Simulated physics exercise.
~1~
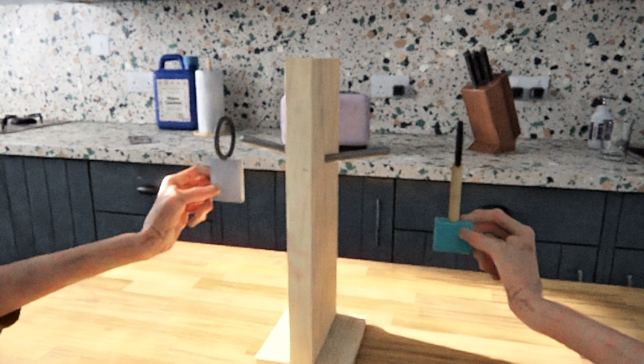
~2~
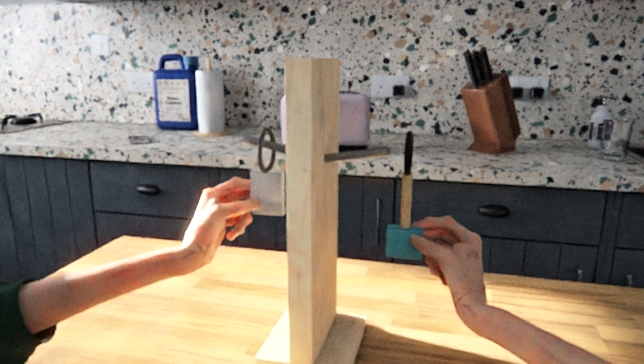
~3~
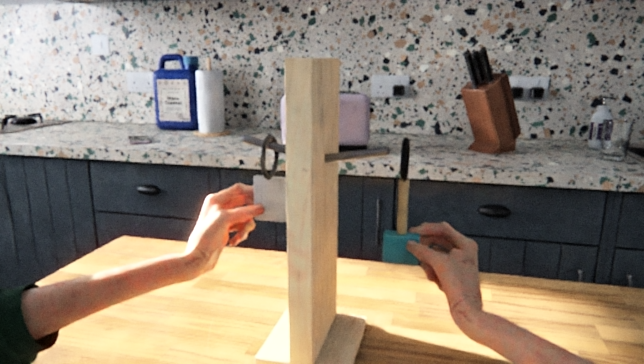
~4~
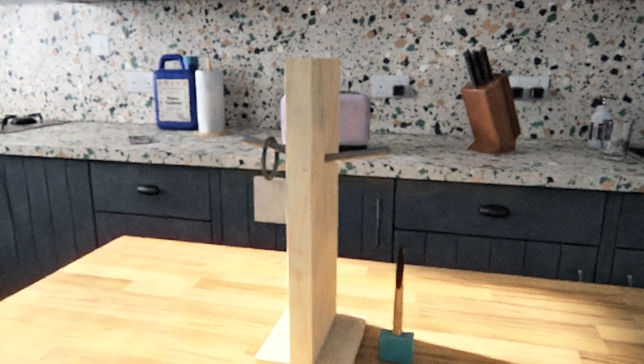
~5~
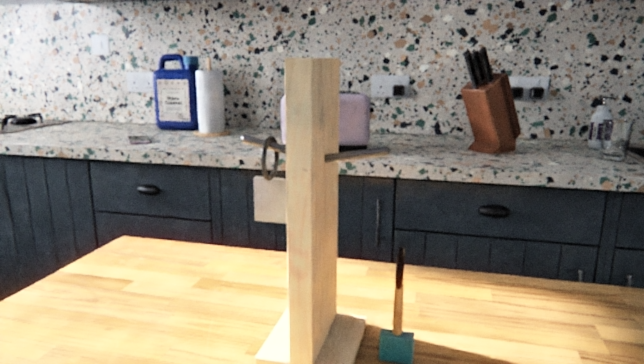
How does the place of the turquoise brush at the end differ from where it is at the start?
At the start the turquoise brush is held up in the air by a hand on the right. At the end it is lower and a little farther left, standing on the table near the base of the wooden stand.
